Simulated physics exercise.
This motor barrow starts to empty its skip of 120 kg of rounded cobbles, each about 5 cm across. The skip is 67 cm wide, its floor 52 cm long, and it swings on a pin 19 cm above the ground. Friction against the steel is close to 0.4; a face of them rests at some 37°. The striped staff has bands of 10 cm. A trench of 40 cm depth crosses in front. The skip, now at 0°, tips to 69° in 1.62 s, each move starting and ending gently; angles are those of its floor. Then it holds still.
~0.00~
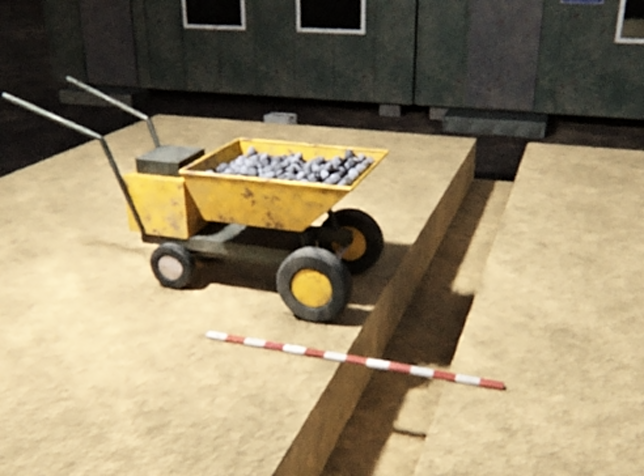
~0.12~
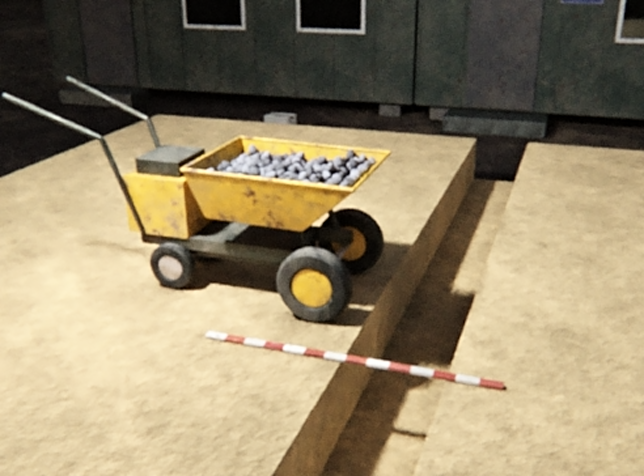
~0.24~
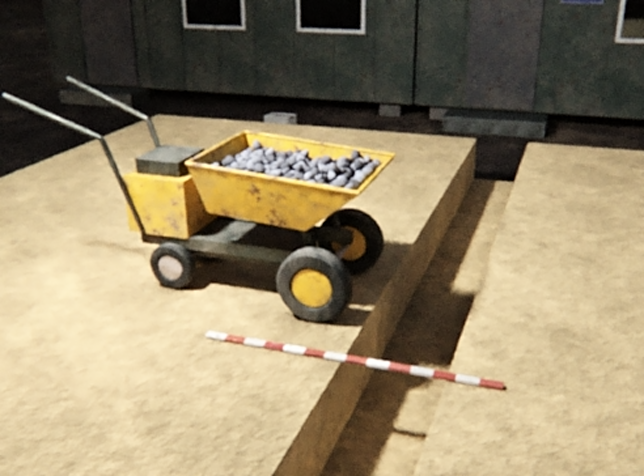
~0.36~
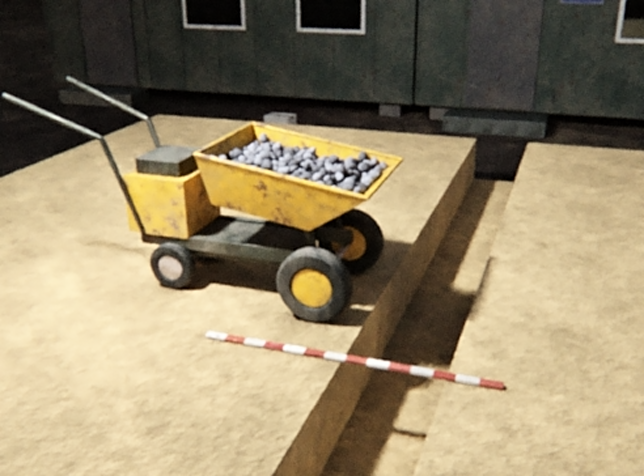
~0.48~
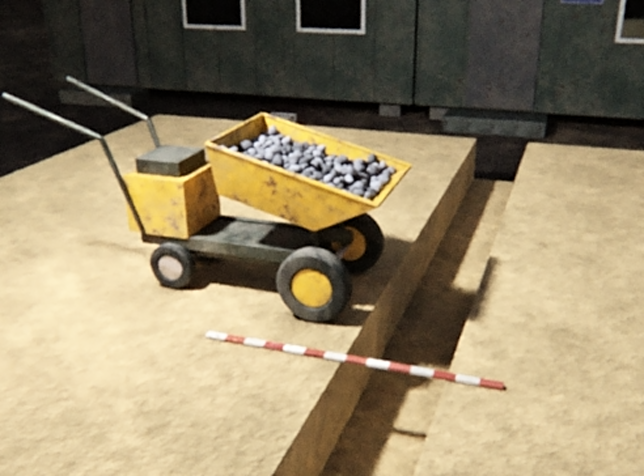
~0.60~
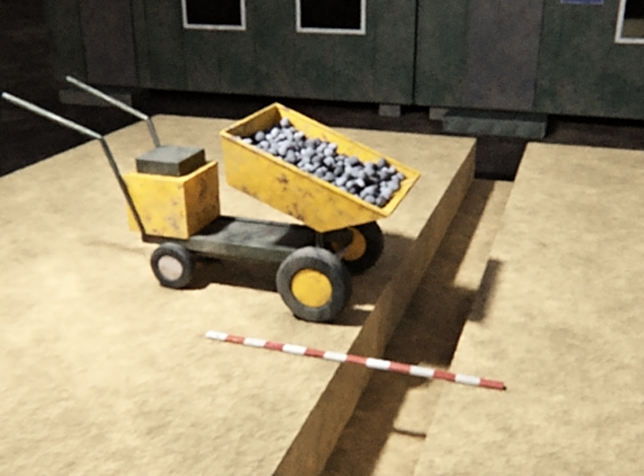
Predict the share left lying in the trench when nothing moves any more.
Close to 45 in a hundred.
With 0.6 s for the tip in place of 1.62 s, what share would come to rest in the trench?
Then about 25 per cent.
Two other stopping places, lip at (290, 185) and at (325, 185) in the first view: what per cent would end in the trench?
Near 100 per cent from the first place, 85 from the second.
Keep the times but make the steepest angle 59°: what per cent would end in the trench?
Then about 55 per cent.
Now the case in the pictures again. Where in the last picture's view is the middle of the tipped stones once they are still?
Near (483, 313).
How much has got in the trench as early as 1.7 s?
Some 25 per cent.
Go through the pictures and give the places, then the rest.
In the first frame, lip at (352, 190), floor tilted 0°, highest stones at (348, 165).
In the second frame, lip at (354, 191), floor tilted 1°, highest stones at (339, 165); the stones move at 0.2 m/s on average.
In the third frame, the skip is at 4°, its lip at (360, 194); the top of the load is at (295, 158); the stones move at 0.3 m/s on average.
In the fourth frame, lip at (368, 199), floor tilted 9°, highest stones at (257, 151); the stones move at 0.4 m/s on average.
In the fifth frame, lip at (378, 206), floor tilted 15°, highest stones at (265, 142); the stones move at 0.5 m/s on average.
In the sixth frame, the skip is at 21°, its lip at (389, 216); the top of the load is at (273, 133); the stones move at 0.5 m/s on average.
After 1.2 s the floor is at 58°; 99 % in the skip, 1 % in the trench; the foremost stones are at (449, 257).
After 1.7 s the floor is at 69°; 32 % in the skip, 27 % in the trench, 41 % past the trench; the foremost stones are at (566, 331).
After 2.1 s the floor is at 69°; 6 % in the skip, 38 % in the trench, 56 % past the trench; the foremost stones are past the picture's edge.
After 4.0 s the floor is at 69°; 0 % in the skip, 45 % in the trench, 55 % past the trench; the foremost stones are past the picture's edge.
